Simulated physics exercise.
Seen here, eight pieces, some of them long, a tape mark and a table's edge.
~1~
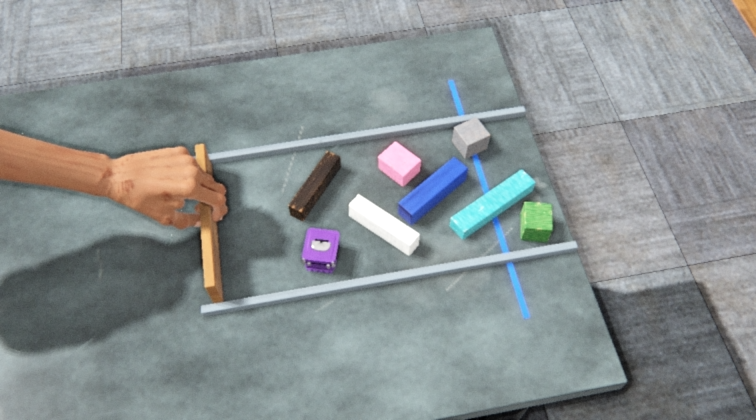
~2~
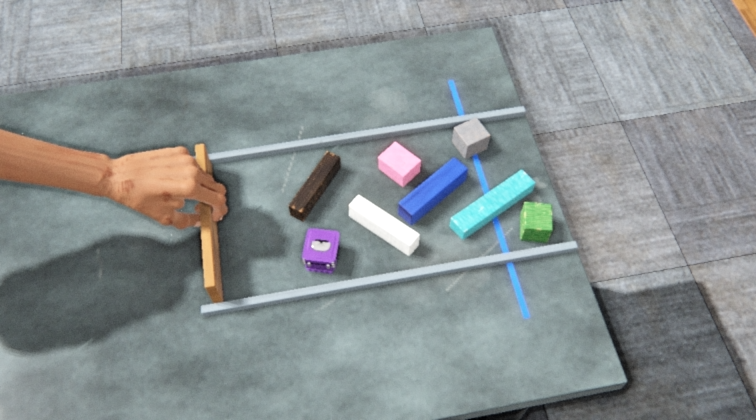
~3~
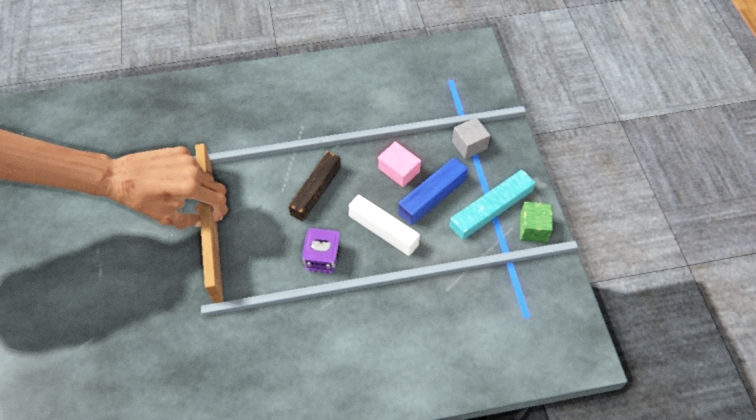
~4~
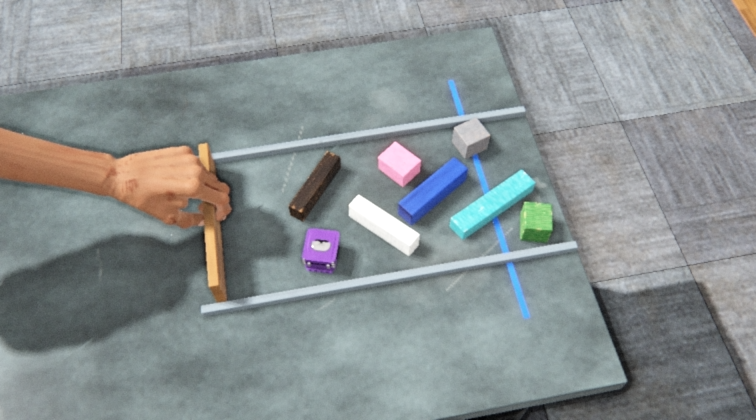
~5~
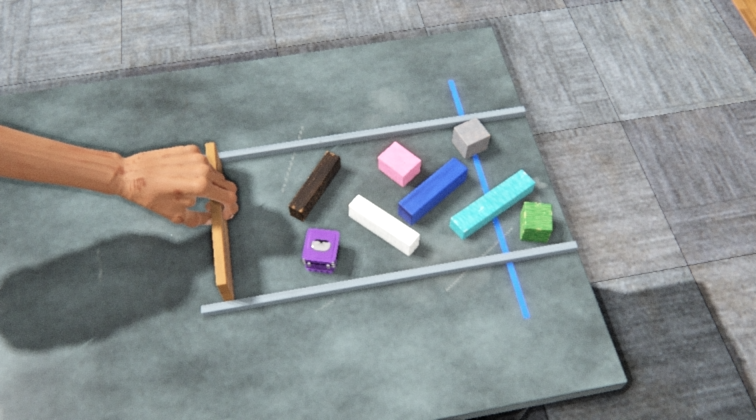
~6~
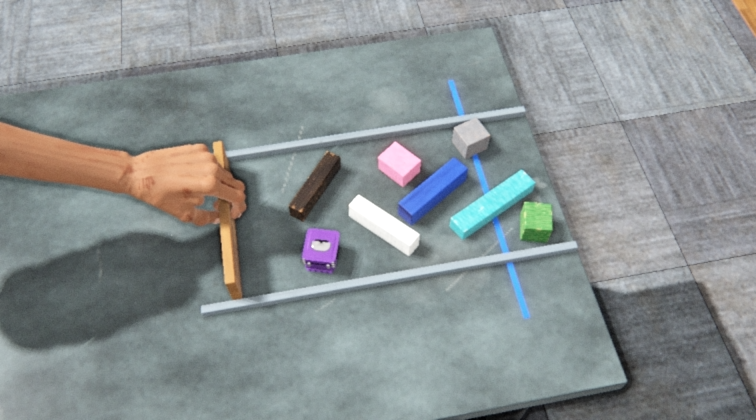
Wooden board held by a hand sliding slightly right between two rails on a grey table, the coloured blocks and bars ahead staying still.
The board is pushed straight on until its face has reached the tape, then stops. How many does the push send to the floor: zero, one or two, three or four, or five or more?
The number that fall off is one or two.
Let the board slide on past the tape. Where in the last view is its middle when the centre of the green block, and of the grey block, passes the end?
Its middle is around (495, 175) and around (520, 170).
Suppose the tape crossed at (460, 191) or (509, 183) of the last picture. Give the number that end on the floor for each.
Try by try, 0 and 3.
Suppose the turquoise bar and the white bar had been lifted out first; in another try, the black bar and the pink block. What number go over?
0 in the first case, 1 in the second.
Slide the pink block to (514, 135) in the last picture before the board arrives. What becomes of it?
The pink block drops off.
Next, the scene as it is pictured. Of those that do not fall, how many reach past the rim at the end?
Overhanging: 2.
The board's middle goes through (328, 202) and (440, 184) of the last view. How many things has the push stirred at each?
The counts are 2 and 7.
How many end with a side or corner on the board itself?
In contact: 2.
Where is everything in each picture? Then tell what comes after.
Green block (536, 222); turquoise bar (493, 204); grey block (471, 138); board (209, 221); tape (485, 187), in the first frame.
Turquoise bar (493, 204); purple case (322, 251), in the second frame.
Grey block (471, 138); blue stick (433, 191), in the third frame.
Green block (536, 222); black bar (315, 186), in the fourth frame.
Turquoise bar (493, 204); white bar (384, 225), in the fifth frame.
Green block (536, 222); turquoise bar (493, 204); grey block (471, 138); board (227, 218); tape (485, 187), in the sixth frame.
Soon after, none off yet; green block at rest near (536, 222); turquoise bar at rest near (493, 204); grey block at rest near (471, 138).
At rest, the number that fall off is one or two; fallen, turquoise bar.
